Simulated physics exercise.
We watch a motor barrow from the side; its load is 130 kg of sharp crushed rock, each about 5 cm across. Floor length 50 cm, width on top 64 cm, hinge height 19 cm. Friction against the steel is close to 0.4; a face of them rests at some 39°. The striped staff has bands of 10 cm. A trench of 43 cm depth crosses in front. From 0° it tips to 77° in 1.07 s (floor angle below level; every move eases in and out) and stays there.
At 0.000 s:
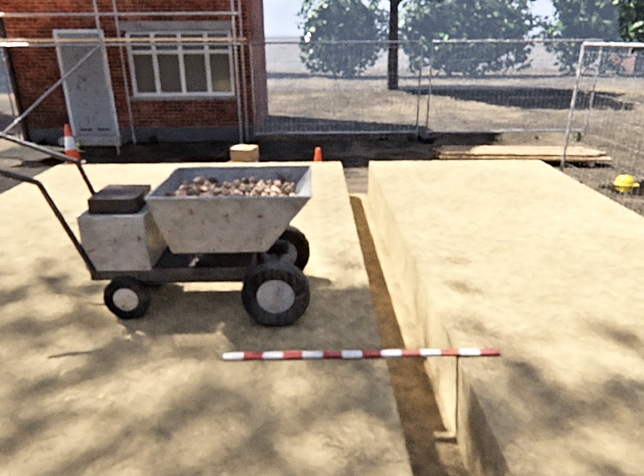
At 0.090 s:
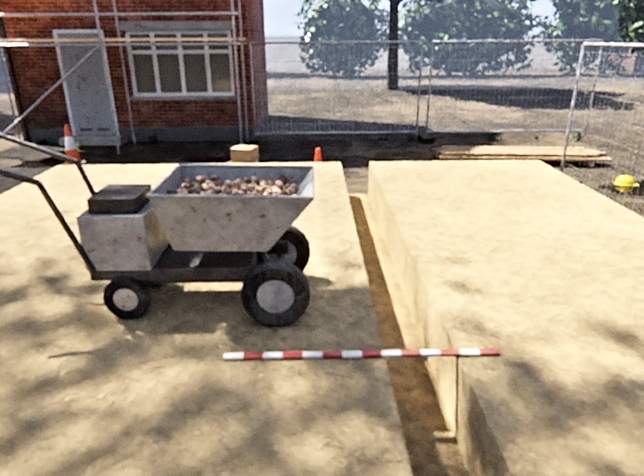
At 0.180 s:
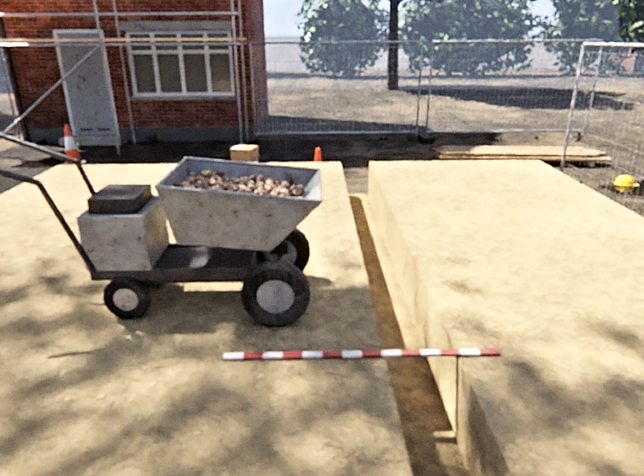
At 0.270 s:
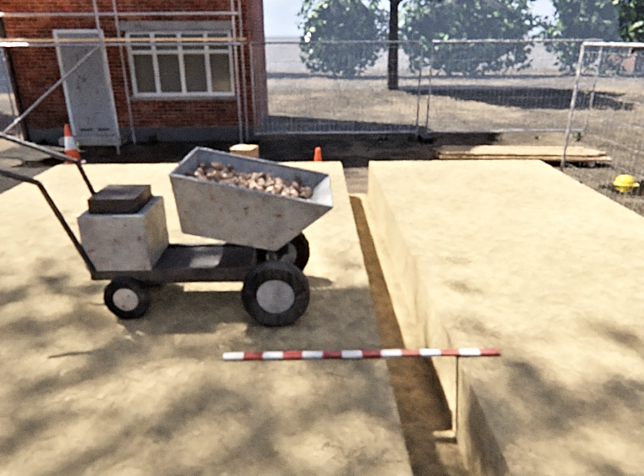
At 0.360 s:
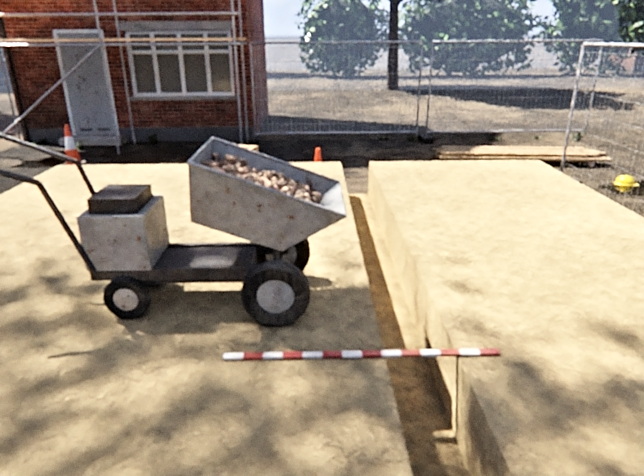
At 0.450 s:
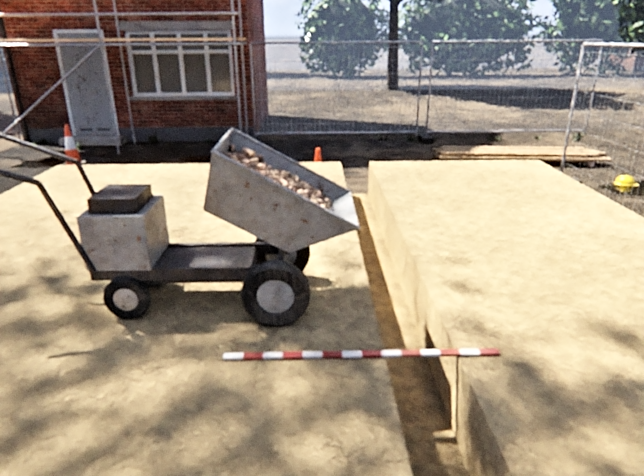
Building site beside a brick house, a motor barrow's grey skip of broken stones tilting steadily forward towards a narrow trench.
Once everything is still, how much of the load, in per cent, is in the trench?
Close to 98 in a hundred.
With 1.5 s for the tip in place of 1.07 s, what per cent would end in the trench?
It would be near 100 per cent.
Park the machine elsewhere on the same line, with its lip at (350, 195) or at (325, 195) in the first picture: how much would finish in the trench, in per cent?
First some 60, then 85 per cent.
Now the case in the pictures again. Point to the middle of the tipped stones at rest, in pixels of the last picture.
Near (402, 341).
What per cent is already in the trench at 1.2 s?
About 30 per cent by then.
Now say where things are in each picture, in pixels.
In the first frame, the skip is at 0°, its lip at (311, 197); the top of the load is at (231, 186).
The second frame shows lip at (314, 198), floor tilted 2°, highest stones at (205, 186); the stones move at 0.3 m/s on average.
The third frame shows lip at (322, 201), floor tilted 6°, highest stones at (205, 180); the stones move at 0.5 m/s on average.
The fourth frame shows lip at (333, 207), floor tilted 12°, highest stones at (210, 171); the stones move at 0.7 m/s on average.
In the fifth frame, the skip is at 20°, its lip at (346, 216); the top of the load is at (221, 162); the stones move at 0.8 m/s on average.
In the sixth frame, the skip is at 29°, its lip at (359, 228); the top of the load is at (235, 155); the stones move at 0.9 m/s on average.
After 0.8 s the floor is at 65°; 100 % in the skip; the foremost stones are at (372, 252).
After 1.2 s the floor is at 77°; 67 % in the skip, 32 % in the trench, 1 % past the trench; the foremost stones are at (437, 294).
After 1.5 s the floor is at 77°; 29 % in the skip, 69 % in the trench, 2 % past the trench; the foremost stones are at (484, 298).
After 3.5 s the floor is at 77°; 0 % in the skip, 98 % in the trench, 2 % past the trench; the foremost stones are at (491, 298).
